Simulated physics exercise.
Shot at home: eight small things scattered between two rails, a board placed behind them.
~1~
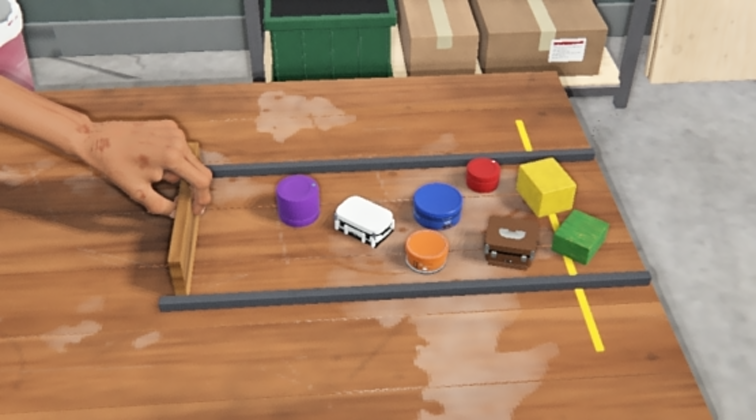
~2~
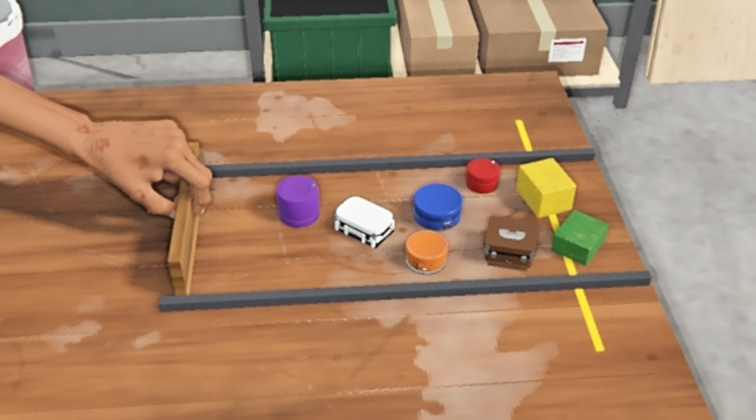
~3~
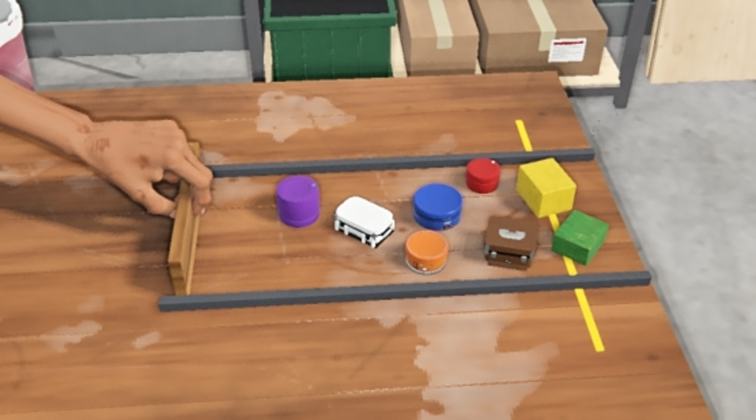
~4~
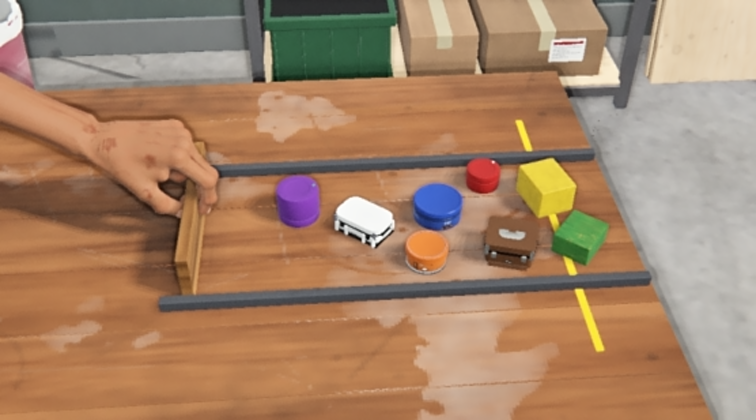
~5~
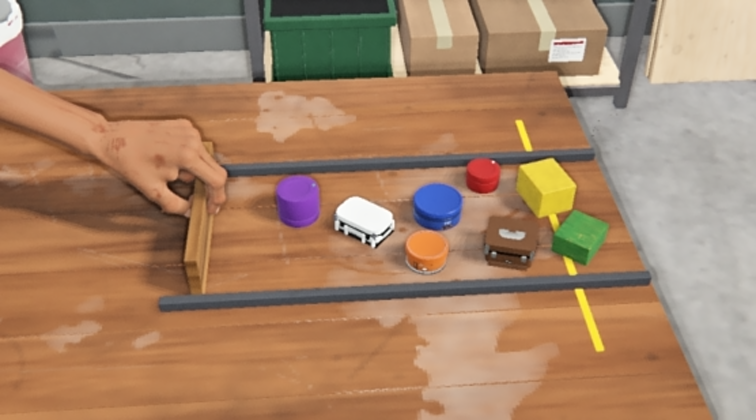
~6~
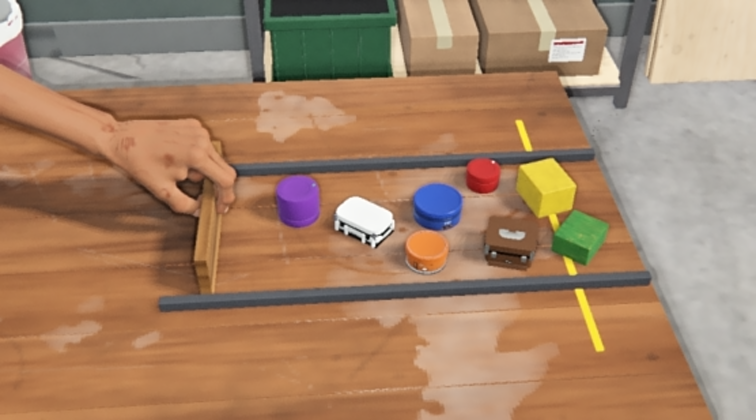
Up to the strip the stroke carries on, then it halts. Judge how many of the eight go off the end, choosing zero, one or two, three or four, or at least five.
The count that falls off is a single one or a pair.
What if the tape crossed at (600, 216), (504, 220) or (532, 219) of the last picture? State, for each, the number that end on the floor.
First 4, then 0, then 1.
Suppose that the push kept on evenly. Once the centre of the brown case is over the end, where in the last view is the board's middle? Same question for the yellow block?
The middle is at (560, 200) when it's the brown case, and at (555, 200) when it's the yellow block.
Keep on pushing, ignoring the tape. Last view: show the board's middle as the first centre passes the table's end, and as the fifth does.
Near (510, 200) first, near (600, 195) second.
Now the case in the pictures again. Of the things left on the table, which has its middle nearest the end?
Result - the yellow block.
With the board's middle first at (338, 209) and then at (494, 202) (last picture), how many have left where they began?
The count is 2 at the first point and 8 at the second.
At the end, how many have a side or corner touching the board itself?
4.
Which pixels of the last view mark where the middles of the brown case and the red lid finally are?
Brown case at (627, 239), red lid at (555, 168).
Early on, none off yet; green block at rest near (580, 237); yellow block at rest near (545, 188); brown case at rest near (511, 244).
Finally, the number that fall off is one or two; lost, green block.
